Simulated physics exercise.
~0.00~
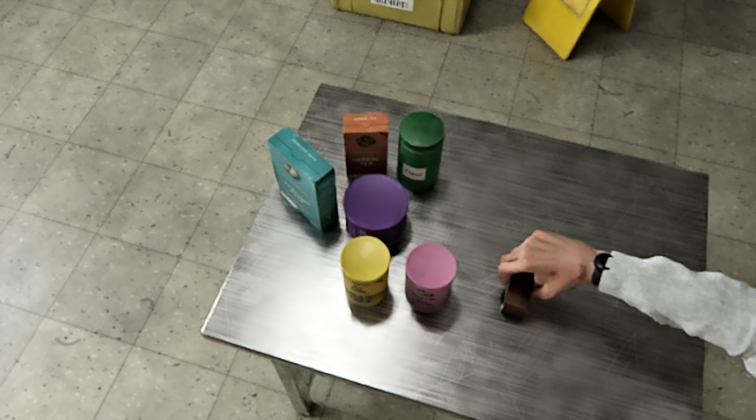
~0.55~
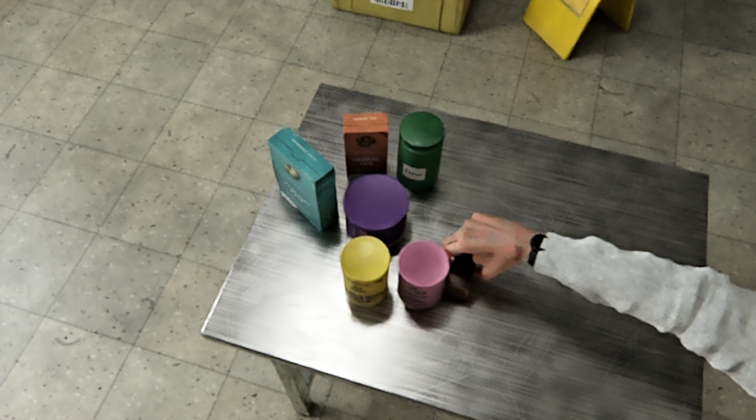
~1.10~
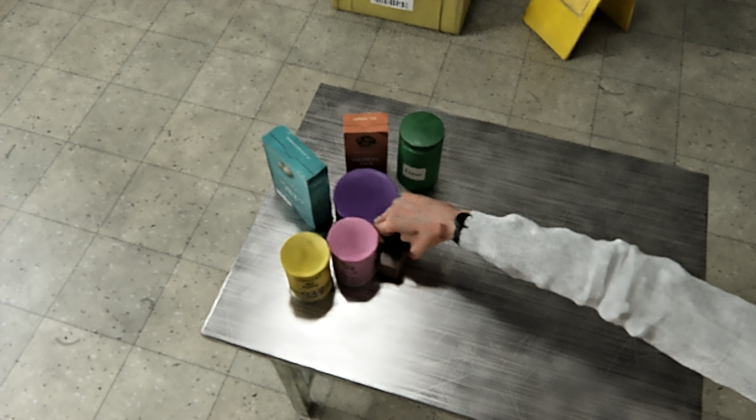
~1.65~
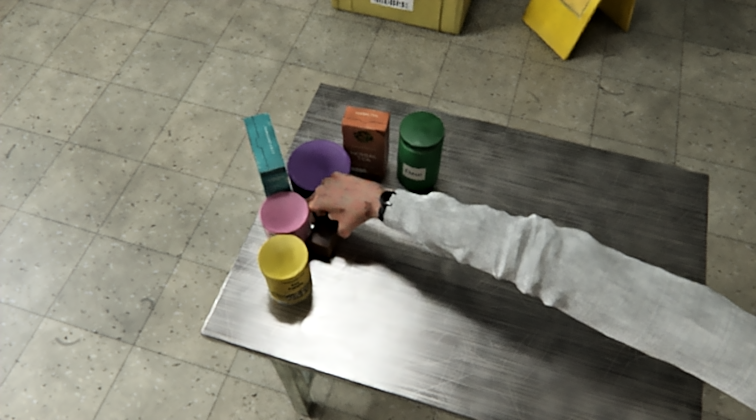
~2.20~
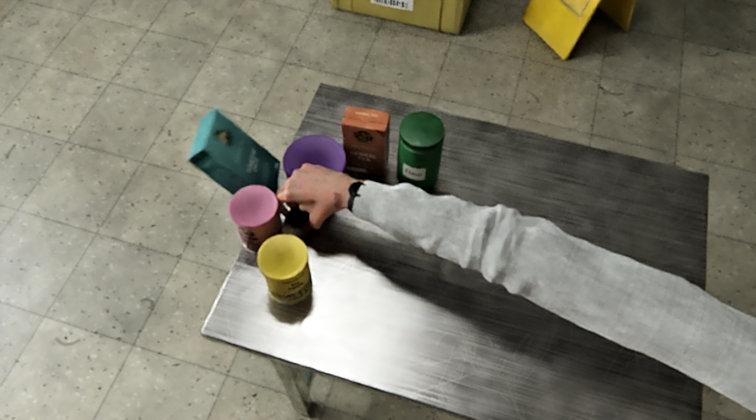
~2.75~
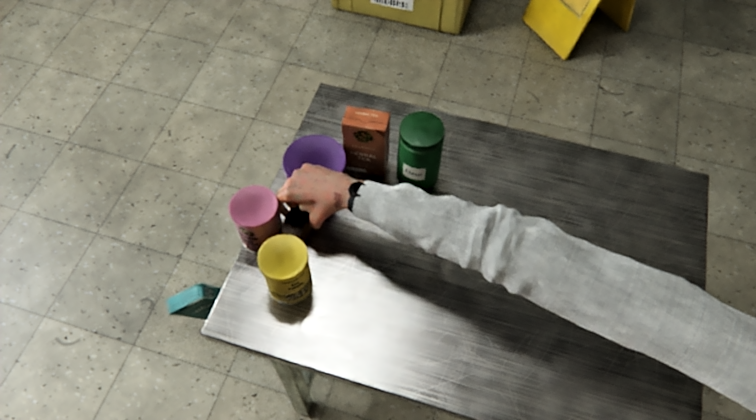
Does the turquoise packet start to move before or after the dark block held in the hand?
The turquoise packet starts to move after the block. The hand is already sliding the block left while the packet still stands in its place.
